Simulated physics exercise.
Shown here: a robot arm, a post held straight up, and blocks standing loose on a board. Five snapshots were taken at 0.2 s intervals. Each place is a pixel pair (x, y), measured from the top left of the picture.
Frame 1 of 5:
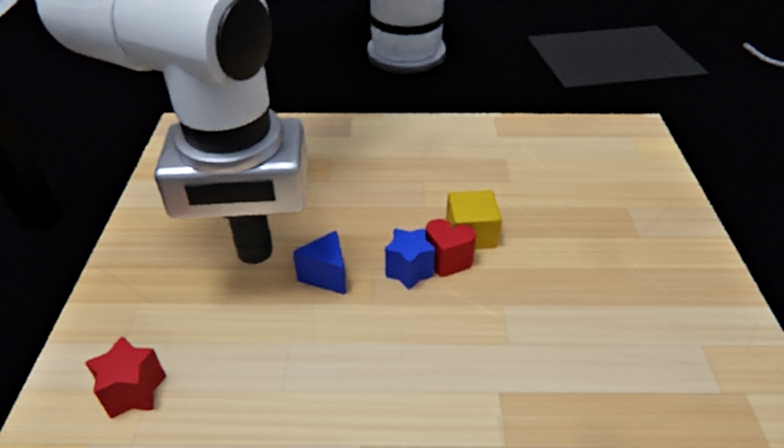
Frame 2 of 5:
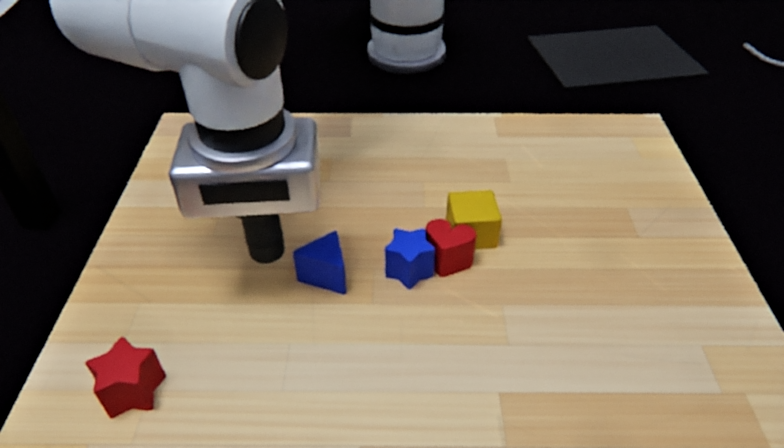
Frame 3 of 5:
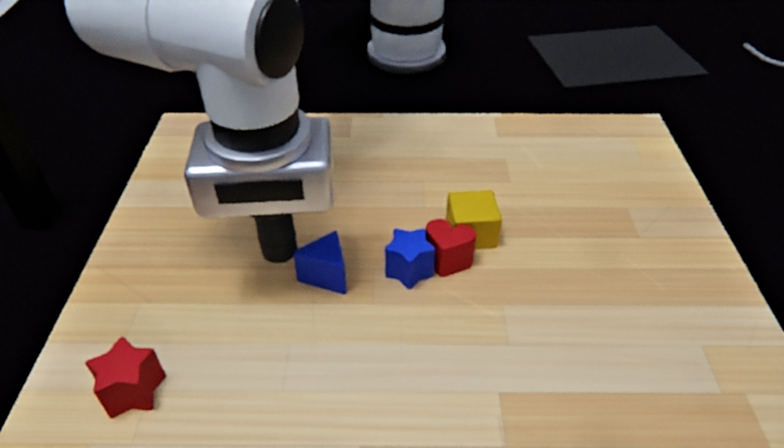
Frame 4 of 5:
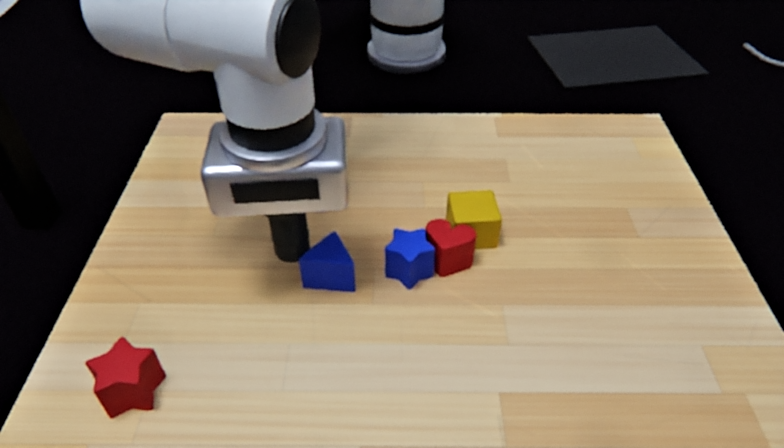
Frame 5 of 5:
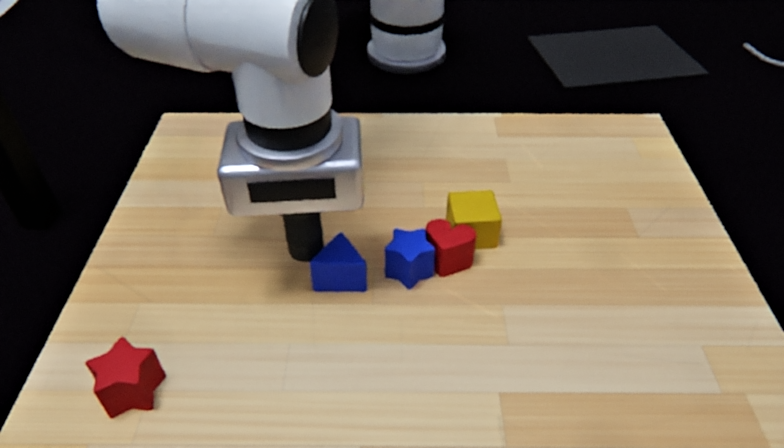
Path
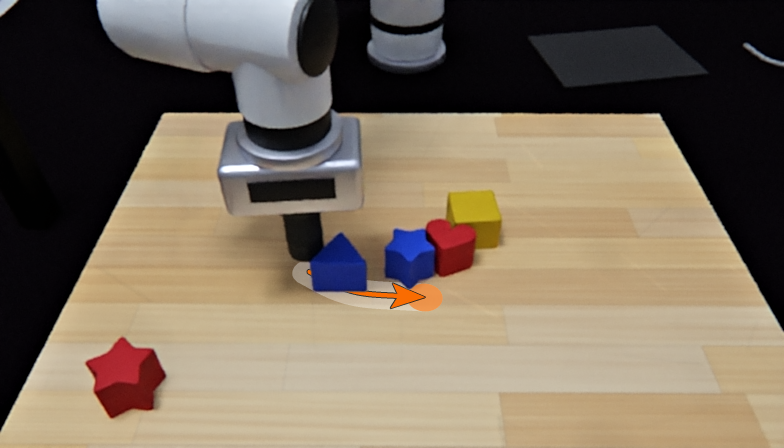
Robot arm sliding its black post rightward across a wooden board, nudging and turning a blue triangle slightly beside other loose blocks.
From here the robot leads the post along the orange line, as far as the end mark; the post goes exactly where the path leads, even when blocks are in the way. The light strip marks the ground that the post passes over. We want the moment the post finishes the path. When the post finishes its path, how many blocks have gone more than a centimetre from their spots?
I reckon the push displaces three or more of the blocks by more than 1 cm.
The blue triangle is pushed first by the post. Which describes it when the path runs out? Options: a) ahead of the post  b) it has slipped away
Letter a.
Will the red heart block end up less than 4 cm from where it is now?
Yes
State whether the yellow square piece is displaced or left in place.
That block moves.
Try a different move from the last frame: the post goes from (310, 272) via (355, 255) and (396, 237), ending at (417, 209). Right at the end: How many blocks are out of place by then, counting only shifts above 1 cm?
My prediction: One block.
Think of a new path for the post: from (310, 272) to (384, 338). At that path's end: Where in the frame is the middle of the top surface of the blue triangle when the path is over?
Final place: (410, 283).
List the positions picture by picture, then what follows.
The first frame shows lower end of the post (256, 253), tops of blocks, blue triangle (324, 249), blue star block (410, 242), red heart block (450, 232), yellow square piece (474, 205).
The second frame shows post (267, 252), blocks as before.
The third frame shows post (280, 252), blocks as before.
The fourth frame shows post (293, 251), blue triangle (329, 250).
The fifth frame shows post (307, 251), blue triangle (339, 252), blue star block (410, 242), red heart block (450, 232), yellow square piece (474, 205).
The drawn path runs from (310, 272) through (362, 293) to (425, 297).
The first path, step by step. One third of the way, post (341, 267); blue triangle (376, 262), turned 30° anticlockwise.
Two thirds of the way, post (383, 274); blue triangle (419, 268), turned 35° anticlockwise; blue star block (429, 241), turned 15° anticlockwise; red heart block (464, 228); yellow square piece (479, 201).
At the end, post (426, 276); blue triangle (463, 268), turned 45° anticlockwise; blue star block (450, 239), turned 30° anticlockwise; red heart block (480, 221), turned 20° anticlockwise; yellow square piece (486, 193), turned 15° anticlockwise.
